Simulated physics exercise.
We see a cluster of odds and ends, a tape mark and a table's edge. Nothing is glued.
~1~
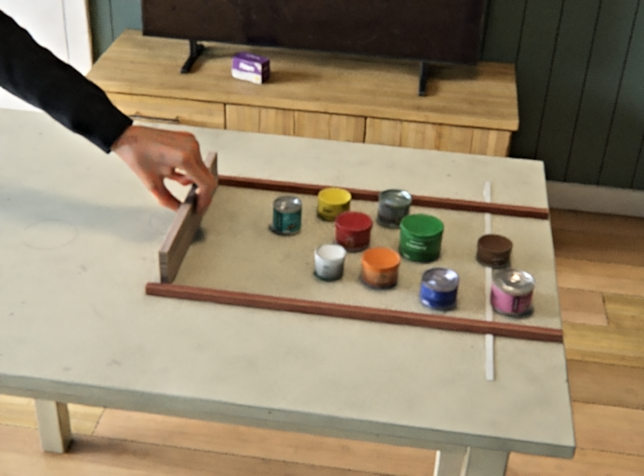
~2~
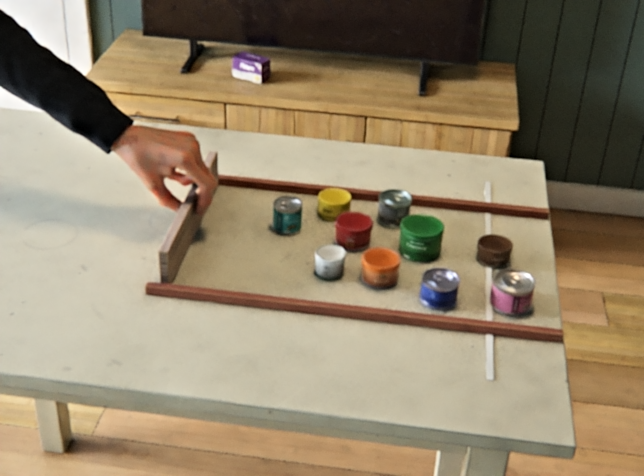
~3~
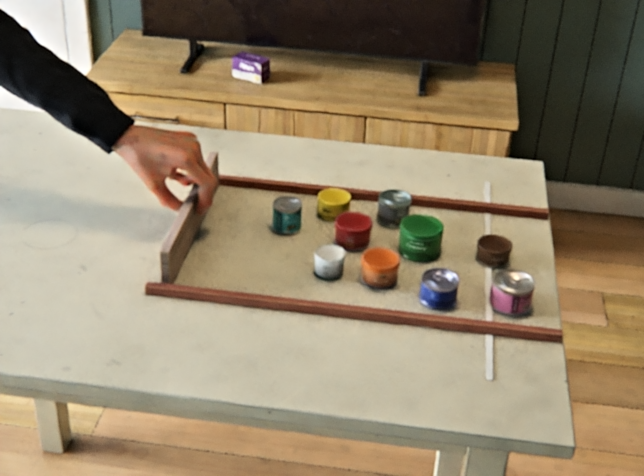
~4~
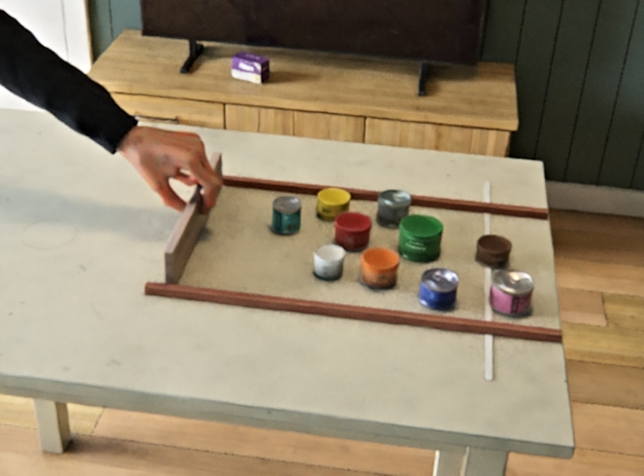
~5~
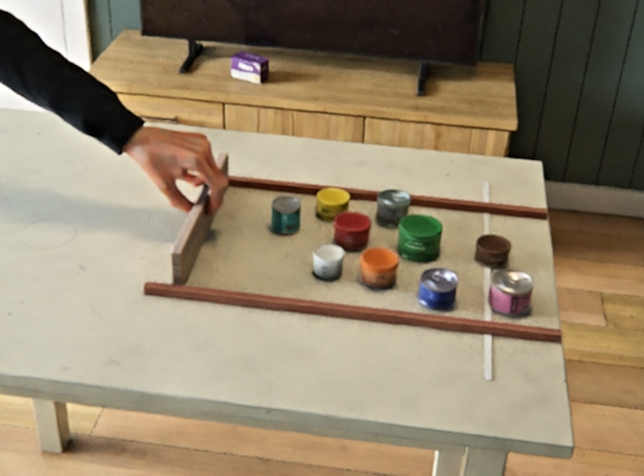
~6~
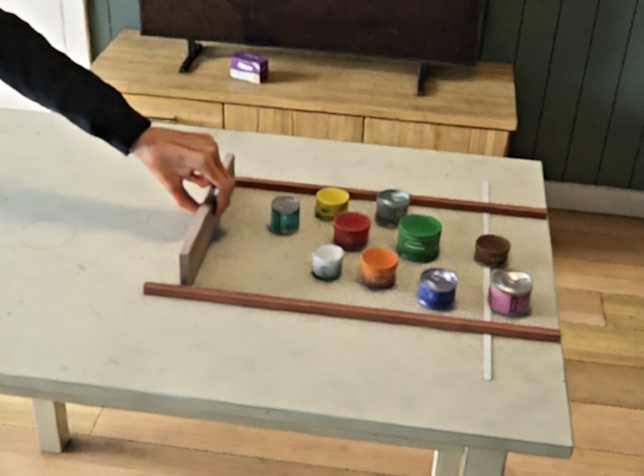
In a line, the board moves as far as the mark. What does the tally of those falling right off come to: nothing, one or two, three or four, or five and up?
It comes to one or two.
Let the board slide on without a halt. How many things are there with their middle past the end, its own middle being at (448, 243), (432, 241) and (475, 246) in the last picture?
0; 0; 1.
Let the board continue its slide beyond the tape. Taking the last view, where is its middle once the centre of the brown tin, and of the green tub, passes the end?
The middle is at (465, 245) when it's the brown tin, and at (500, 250) when it's the green tub.
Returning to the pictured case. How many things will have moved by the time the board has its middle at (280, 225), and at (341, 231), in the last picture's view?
I get 1 at the one place and 7 at the other.
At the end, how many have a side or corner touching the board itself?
Result: 5 in all.
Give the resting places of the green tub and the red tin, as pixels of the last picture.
The green tub ends at (538, 244) and the red tin at (507, 257).
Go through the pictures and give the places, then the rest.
The first picture shows pink tin (512, 292); brown tin (494, 251); blue tin (439, 289); board (191, 215); tape (488, 266).
The second picture shows brown tin (494, 251); turquoise tin (288, 216).
The third picture shows blue tin (439, 289); red tin (353, 231).
The fourth picture shows pink tin (511, 292); yellow tub (334, 205).
The fifth picture shows brown tin (492, 251); orange tin (379, 268).
The sixth picture shows pink tin (510, 292); brown tin (492, 251); blue tin (437, 289); board (209, 217); tape (486, 266).
Early on, none off yet; pink tin at rest near (510, 292); brown tin at rest near (492, 251); blue tin at rest near (437, 289).
A while later, none off yet; pink tin at rest near (510, 292); brown tin at rest near (492, 251); blue tin at rest near (439, 290).
Further along, none off yet; pink tin moving near (514, 294); brown tin travelled about its own width near (528, 252); blue tin travelled a little near (452, 296).
Finally, the number that fall off is one or two; lost, brown tin.
